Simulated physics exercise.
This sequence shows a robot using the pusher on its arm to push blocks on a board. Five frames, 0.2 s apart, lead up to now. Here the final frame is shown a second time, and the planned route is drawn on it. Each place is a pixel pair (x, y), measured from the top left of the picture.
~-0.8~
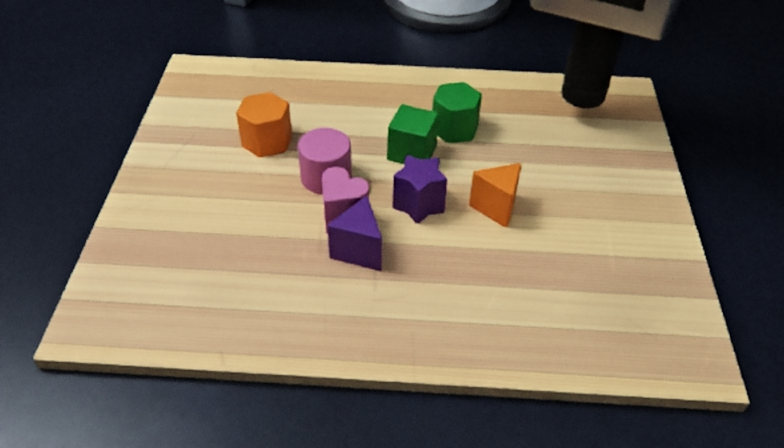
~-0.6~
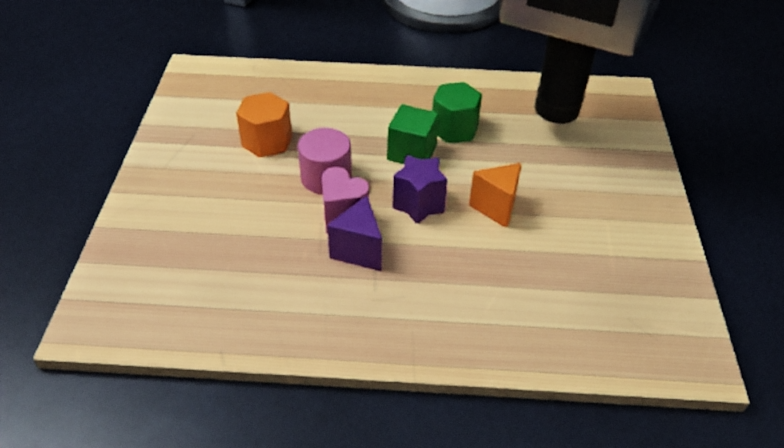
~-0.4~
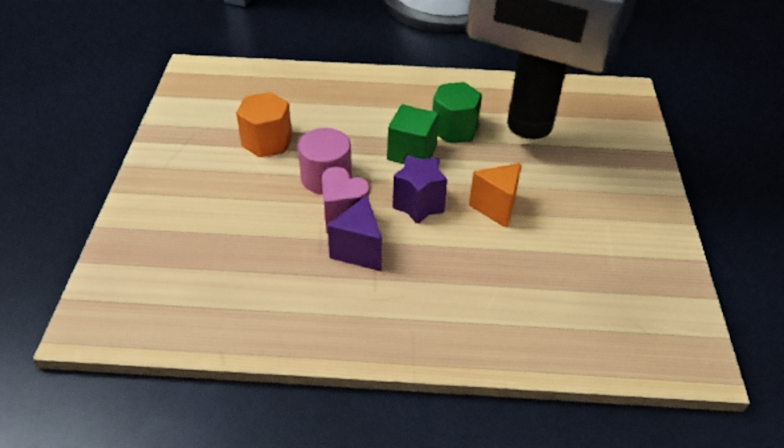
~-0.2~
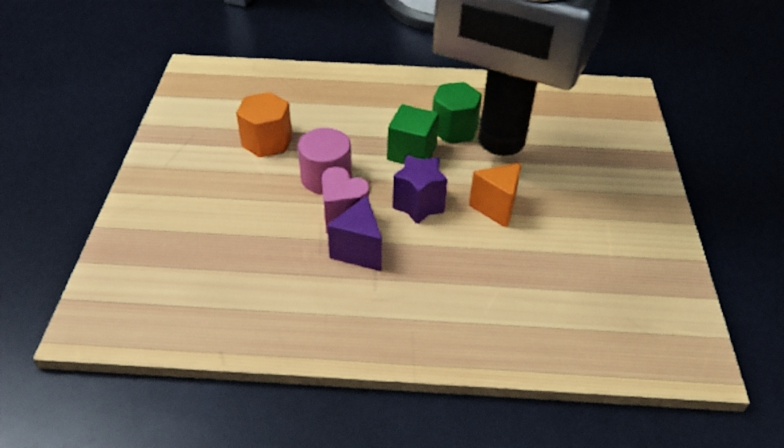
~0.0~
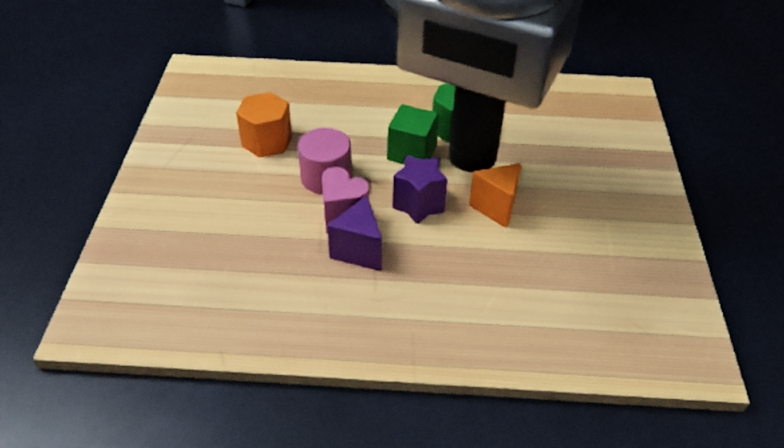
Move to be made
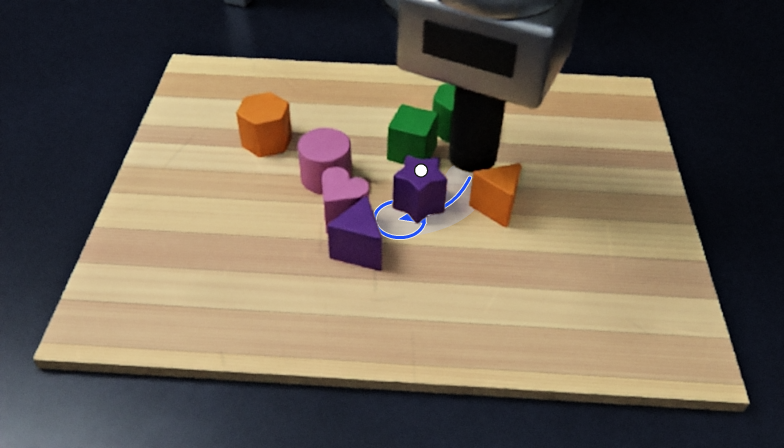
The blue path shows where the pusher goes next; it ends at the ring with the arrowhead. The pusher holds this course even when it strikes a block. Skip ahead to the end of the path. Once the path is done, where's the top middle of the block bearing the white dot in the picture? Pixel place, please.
The top centre is at (354, 184).
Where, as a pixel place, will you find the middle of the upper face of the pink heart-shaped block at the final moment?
The point I'd pick in the picture is (308, 189).
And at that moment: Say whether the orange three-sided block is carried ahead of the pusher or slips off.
I'd say the orange three-sided block has slipped off and sits beside or behind the pusher.
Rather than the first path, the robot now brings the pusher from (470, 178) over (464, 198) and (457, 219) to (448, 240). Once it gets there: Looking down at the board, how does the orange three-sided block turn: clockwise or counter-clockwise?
The orange three-sided block rotates counterclockwise.
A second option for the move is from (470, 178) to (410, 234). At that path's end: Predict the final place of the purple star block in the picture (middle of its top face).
I'd guess (365, 197).
Drawn move, from (470, 178) through (456, 198) and (431, 212) to (399, 219); the dot is on the purple star block.
On the path given first. Halfway along, pusher (447, 186); purple star block (403, 177); orange three-sided block (498, 179), turned 30° anticlockwise.
At the end, pusher (400, 199); pink heart-shaped block (308, 189), turned 15° clockwise; purple three-sided block (345, 220), turned 35° anticlockwise; purple star block (354, 184), turned 15° clockwise; orange three-sided block (498, 179), turned 30° anticlockwise.
